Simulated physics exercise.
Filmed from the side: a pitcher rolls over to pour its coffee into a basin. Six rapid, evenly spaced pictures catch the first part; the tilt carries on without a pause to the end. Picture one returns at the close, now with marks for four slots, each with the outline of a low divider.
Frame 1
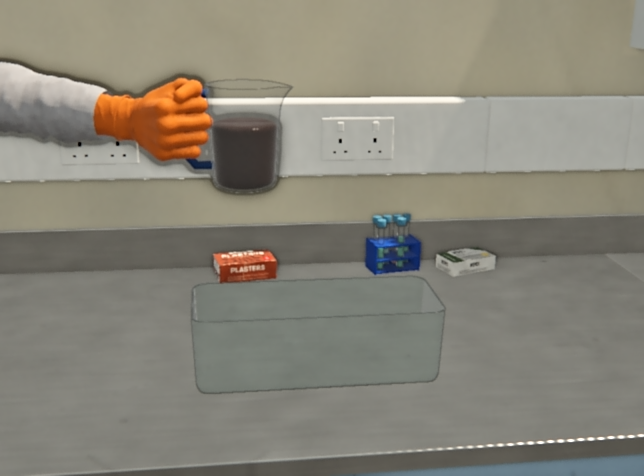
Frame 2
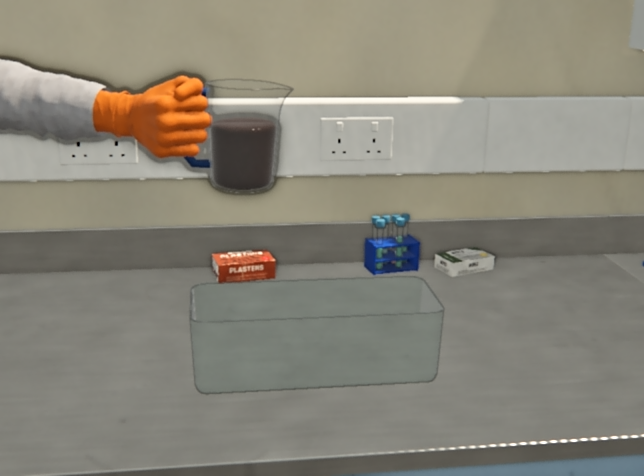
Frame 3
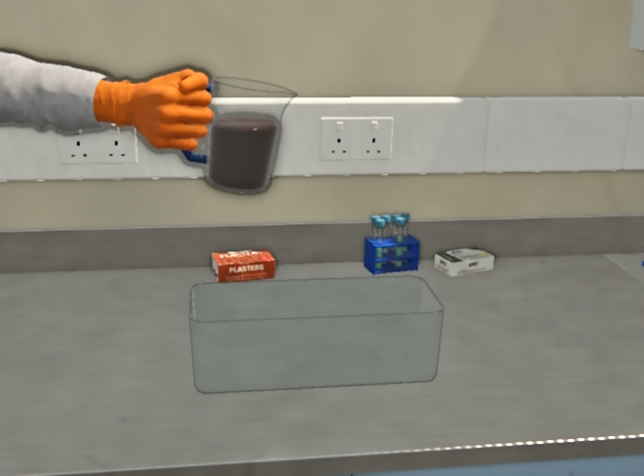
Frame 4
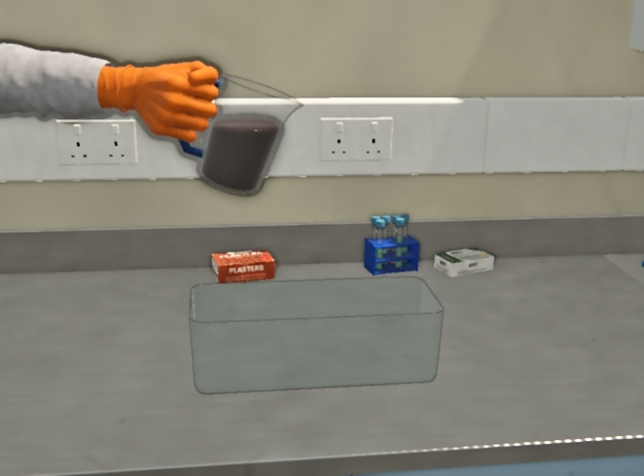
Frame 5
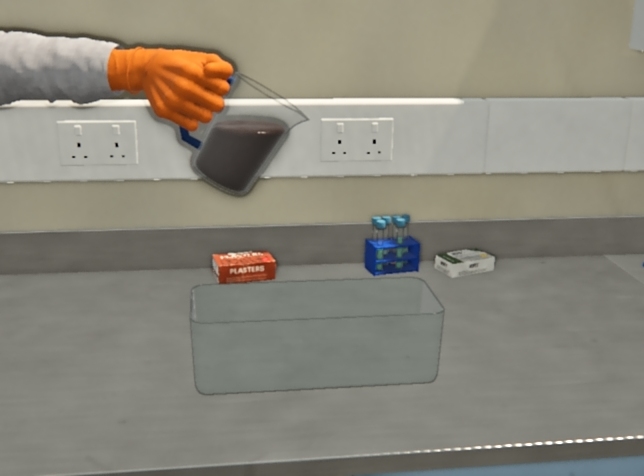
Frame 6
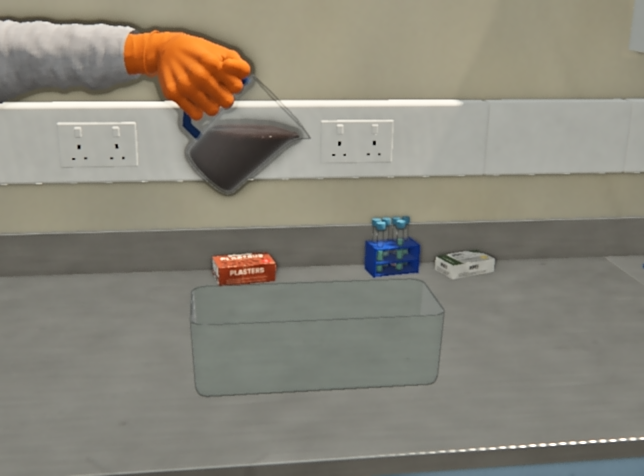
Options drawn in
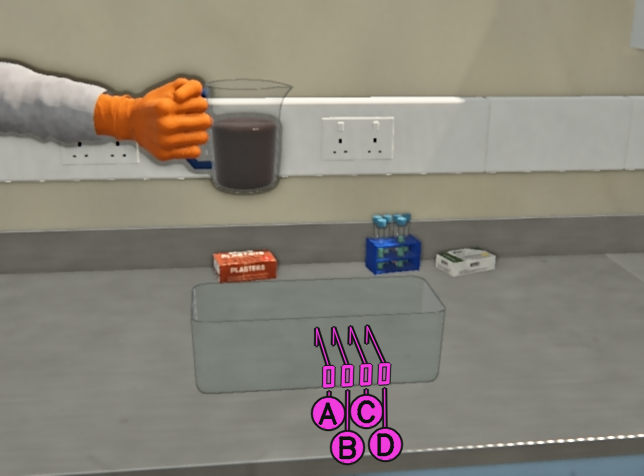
A clear pitcher of dark liquid, held by an orange-gloved hand at the left, starts upright above an empty transparent basin on a grey counter. The hand tilts it slowly at first, then more steeply to the right, and the liquid shifts toward the lip, with none leaving the pitcher.
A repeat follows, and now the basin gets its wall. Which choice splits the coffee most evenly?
The answer is slot C.
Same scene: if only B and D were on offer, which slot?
That would be B.
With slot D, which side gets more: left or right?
More ends on the left.
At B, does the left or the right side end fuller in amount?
The right one.
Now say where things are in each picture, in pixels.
Upright, lip at (292, 86); basin from (196, 391) to (438, 378); nothing has left yet.
Tipped about 2°, lip at (292, 88); nothing has left yet.
Tipped about 8°, lip at (297, 94); nothing has left yet.
Tipped about 18°, lip at (303, 104); nothing has left yet.
Tipped about 31°, lip at (308, 118); nothing has left yet.
Tipped about 46°, lip at (310, 137); nothing has left yet.
On the marked copy, A at (329, 391); B at (347, 390); C at (366, 389); D at (384, 388).
With A, about 12 % ends left of the wall and 83 % right of it; 5 % is lost outside.
With B, about 23 % ends left of the wall and 72 % right of it; 4 % is lost outside.
With C, about 52 % ends left of the wall and 45 % right of it; 3 % is lost outside.
With D, about 86 % ends left of the wall and 8 % right of it; 6 % is lost outside.
